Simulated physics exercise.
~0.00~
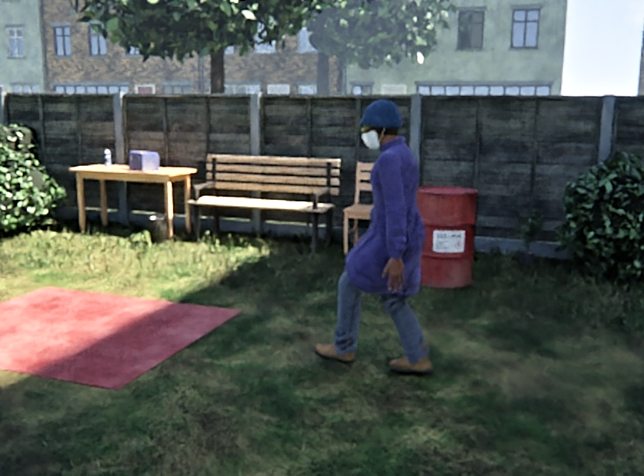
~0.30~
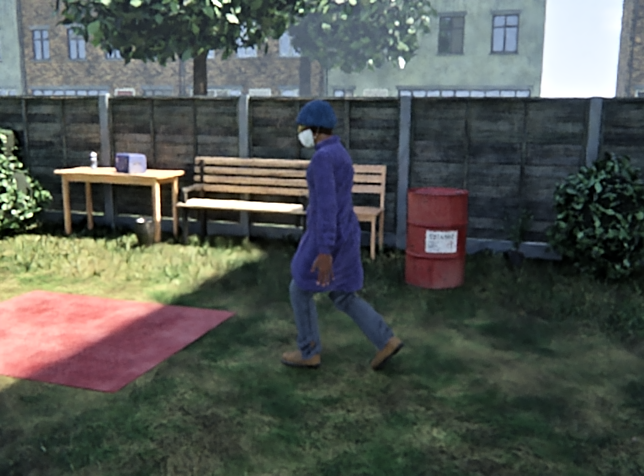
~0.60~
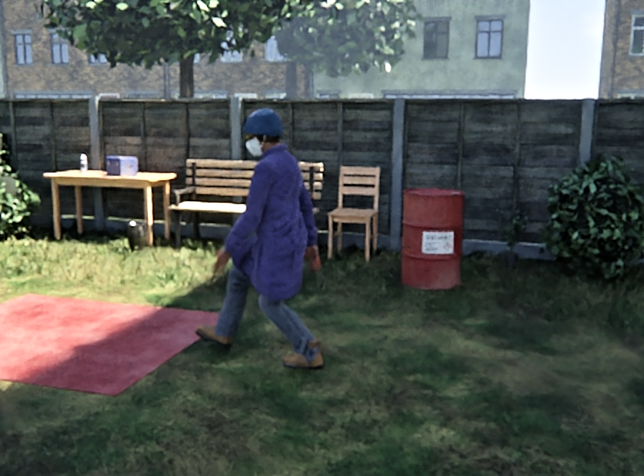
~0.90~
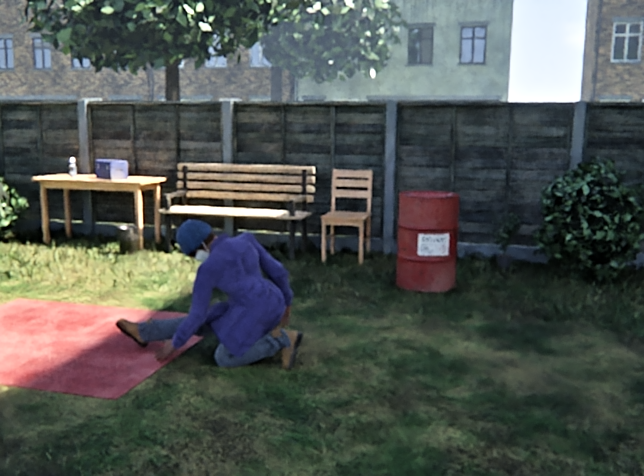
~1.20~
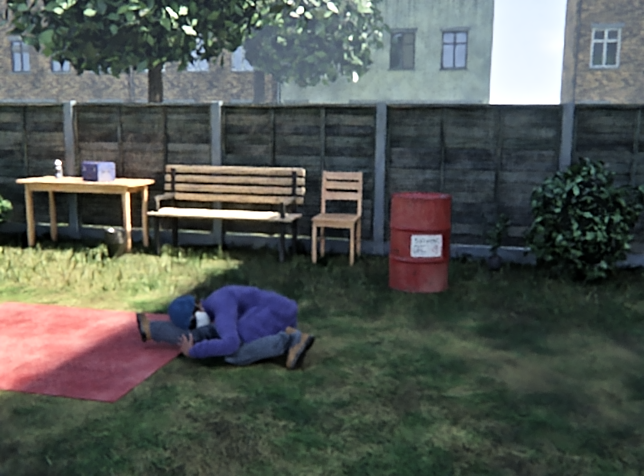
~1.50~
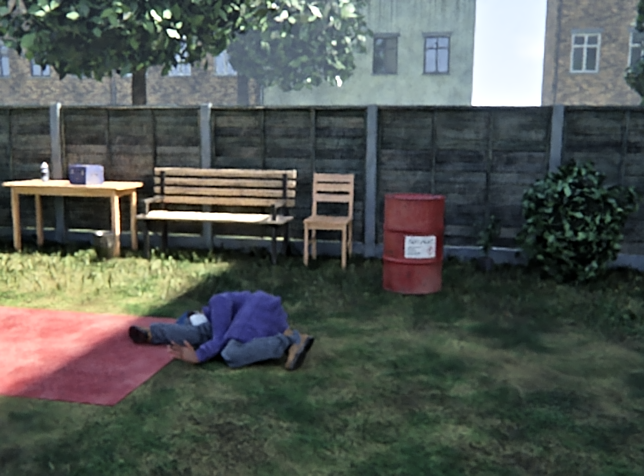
The video shows a person in a purple coat, blue hat and white face covering walking left across a grassy yard toward a red mat, then dropping low and folding forward, ending slumped on the grass with the hips short of the mat's near edge.
